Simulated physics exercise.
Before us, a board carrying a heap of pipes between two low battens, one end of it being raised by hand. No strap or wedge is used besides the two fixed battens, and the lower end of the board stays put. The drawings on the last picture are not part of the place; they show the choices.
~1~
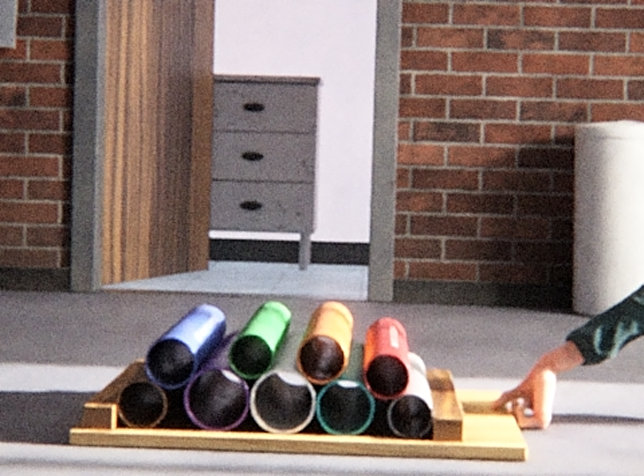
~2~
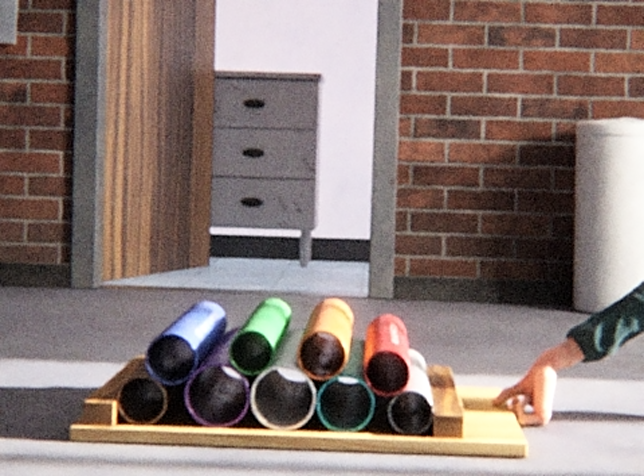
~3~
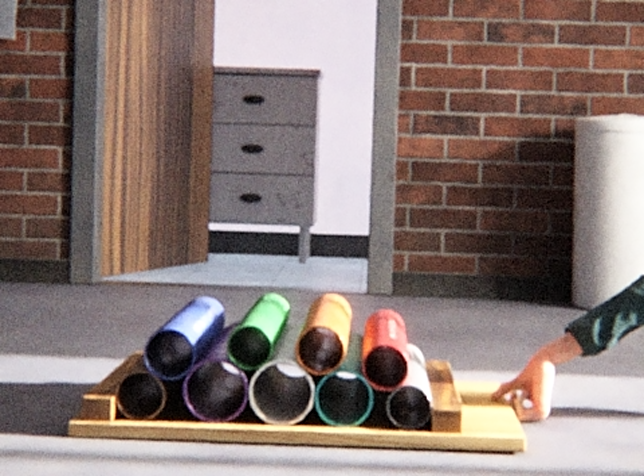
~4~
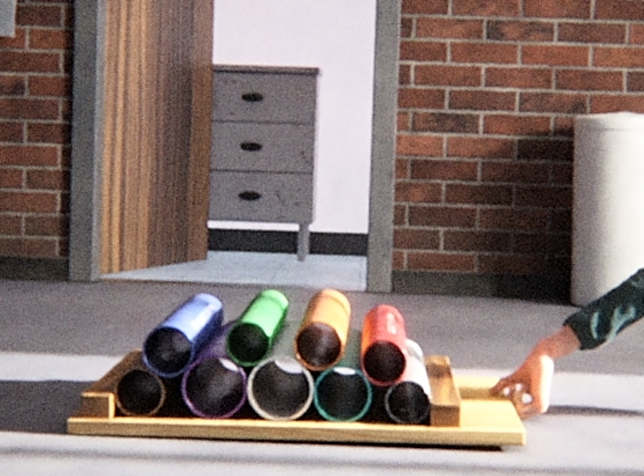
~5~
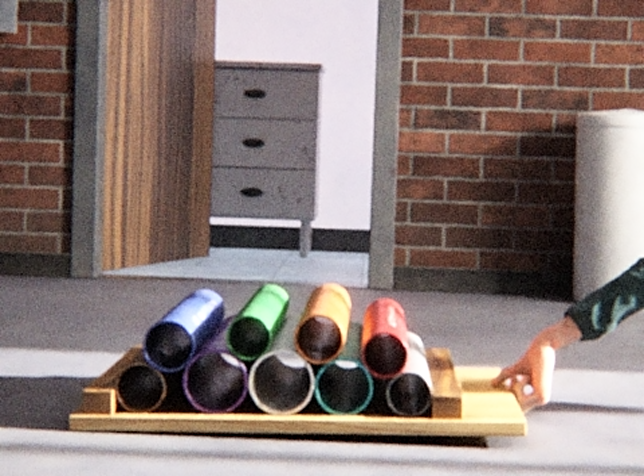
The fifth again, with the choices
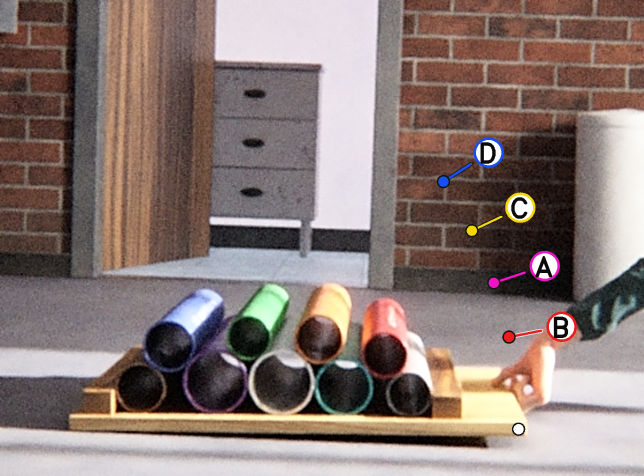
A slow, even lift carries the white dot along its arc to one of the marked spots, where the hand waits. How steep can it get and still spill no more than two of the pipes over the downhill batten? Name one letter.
No higher than D.
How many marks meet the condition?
Four of them.
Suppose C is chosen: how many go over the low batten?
At C the number is one.
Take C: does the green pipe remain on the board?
Yes, with C.
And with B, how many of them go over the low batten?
The count is one.
On the marked copy, A at (494, 283); B at (509, 337); C at (472, 231); D at (443, 181); the white dot at (518, 429).
With D. Early on, board at 19°.
Further on, board at 35°.
At the end, board at 35°, one over the low batten (blue).
As for the rest, A one over the low batten (blue); B one over the low batten (blue); C one over the low batten (blue).
